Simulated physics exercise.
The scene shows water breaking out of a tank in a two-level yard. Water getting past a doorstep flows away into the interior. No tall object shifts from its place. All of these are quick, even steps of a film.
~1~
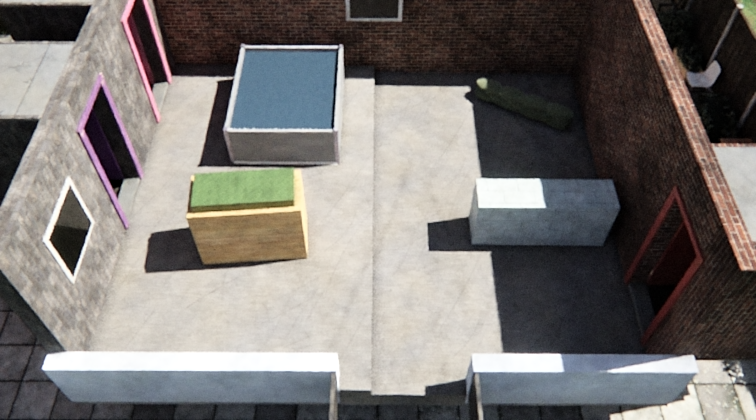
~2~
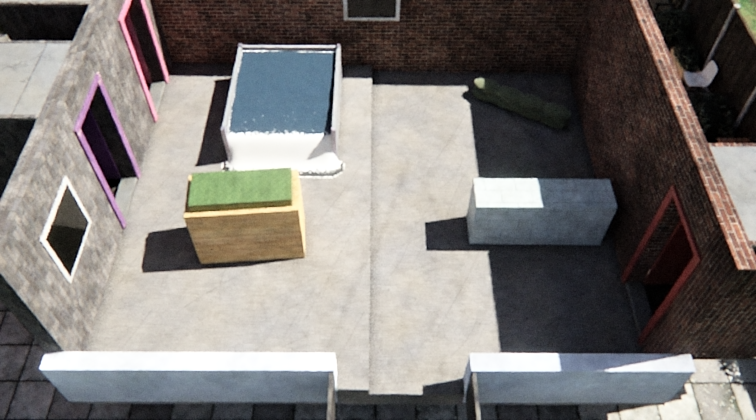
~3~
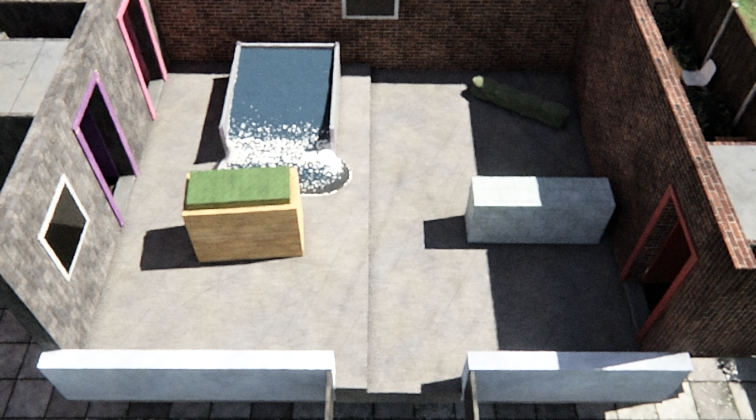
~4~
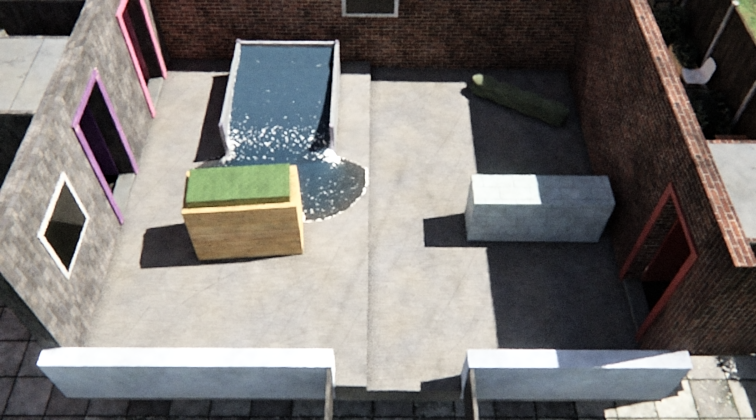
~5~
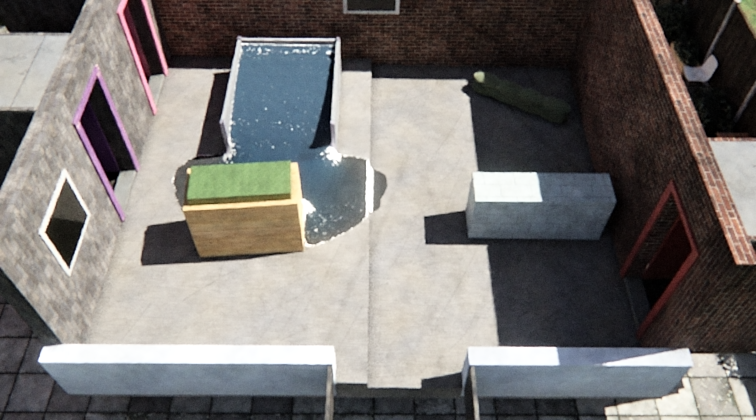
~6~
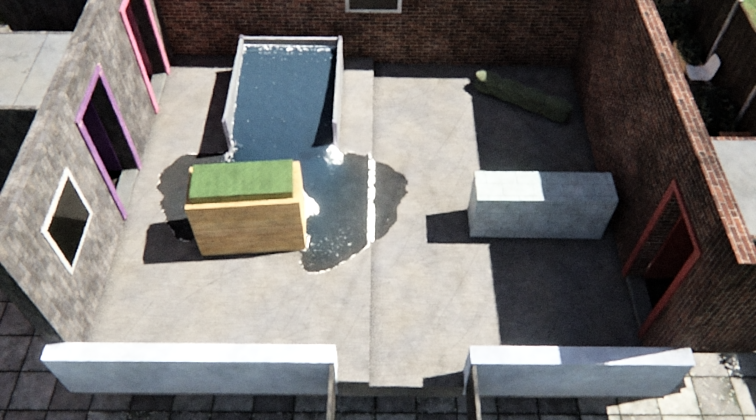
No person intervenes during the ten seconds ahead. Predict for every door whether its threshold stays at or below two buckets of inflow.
In the end the red door breaks the limit; the purple door breaks the limit; the pink door respects the limit.
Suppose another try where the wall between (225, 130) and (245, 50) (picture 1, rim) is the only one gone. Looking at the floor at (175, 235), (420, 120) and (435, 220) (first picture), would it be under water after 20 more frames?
First soaked through, second kept bare, third kept bare.
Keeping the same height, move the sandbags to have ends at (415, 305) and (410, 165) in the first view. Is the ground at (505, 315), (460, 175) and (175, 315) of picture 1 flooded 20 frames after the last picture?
First spot stays unwetted, second stays unwetted, third gets soaked.
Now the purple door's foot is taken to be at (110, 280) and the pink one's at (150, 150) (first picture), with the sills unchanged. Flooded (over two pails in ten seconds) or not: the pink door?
Taken on its own, the pink door goes beyond the limit.
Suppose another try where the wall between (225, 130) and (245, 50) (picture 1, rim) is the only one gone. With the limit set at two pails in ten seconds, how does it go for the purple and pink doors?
The purple tops the mark and the pink tops the mark.
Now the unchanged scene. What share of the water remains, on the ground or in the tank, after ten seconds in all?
Roughly 76 parts in a hundred.
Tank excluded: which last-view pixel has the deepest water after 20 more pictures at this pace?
About at (618, 372).
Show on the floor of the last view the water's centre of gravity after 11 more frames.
It is around (290, 182).
A moment on, water covers 25 % of the floor; the red door not reached, the purple door wet at the sill, nothing in, the pink door not reached.
Next, water covers 40 % of the floor; the red door not reached, the purple door over two buckets in, the pink door not reached.
Then, water covers 60 % of the floor; the red door under two buckets in, the purple door far over two buckets in, the pink door wet at the sill, nothing in.
Later, water covers 75 % of the floor; the red door over two buckets in, the purple door far over two buckets in, the pink door wet at the sill, nothing in.
In the end, water covers 95 % of the floor; the red door over two buckets in, the purple door far over two buckets in, the pink door wet at the sill, nothing in.
